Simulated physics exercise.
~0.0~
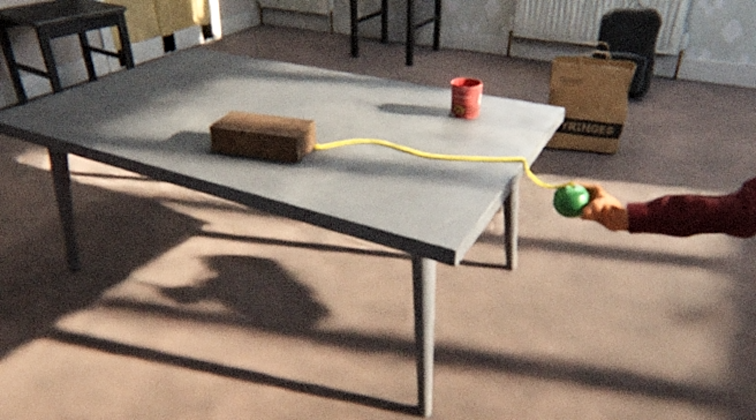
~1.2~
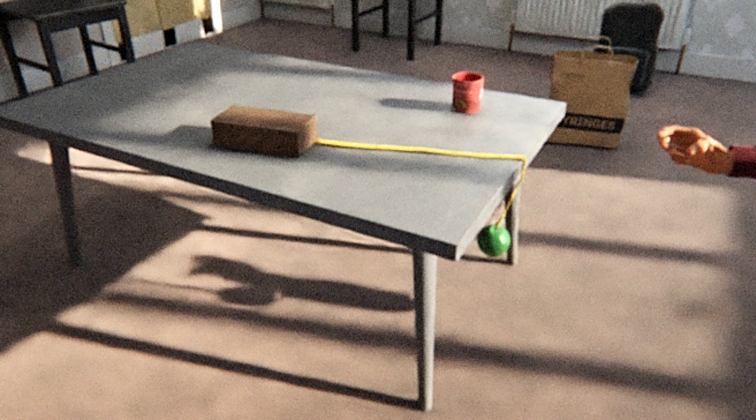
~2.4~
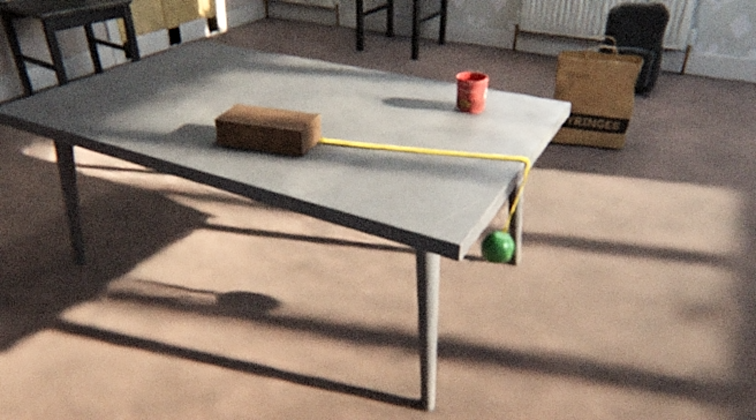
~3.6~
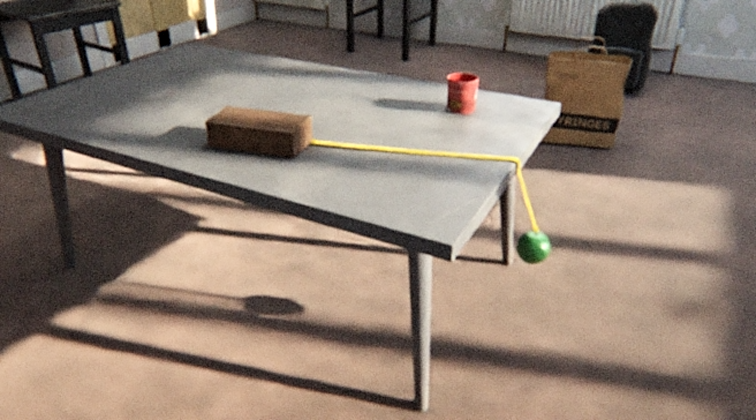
The clip opens on a gray table holding a brown brick and a red cup, while a hand at the right holds a green apple beyond the table's edge. A yellow ribbon runs from the brick across the tabletop to the apple. The hand lets go and draws back as the apple drops down and to the left, pulling the ribbon straight. The apple hangs below the edge, then swings out to the right. It ends suspended above the floor, with the brick and the cup still in their places on the table.
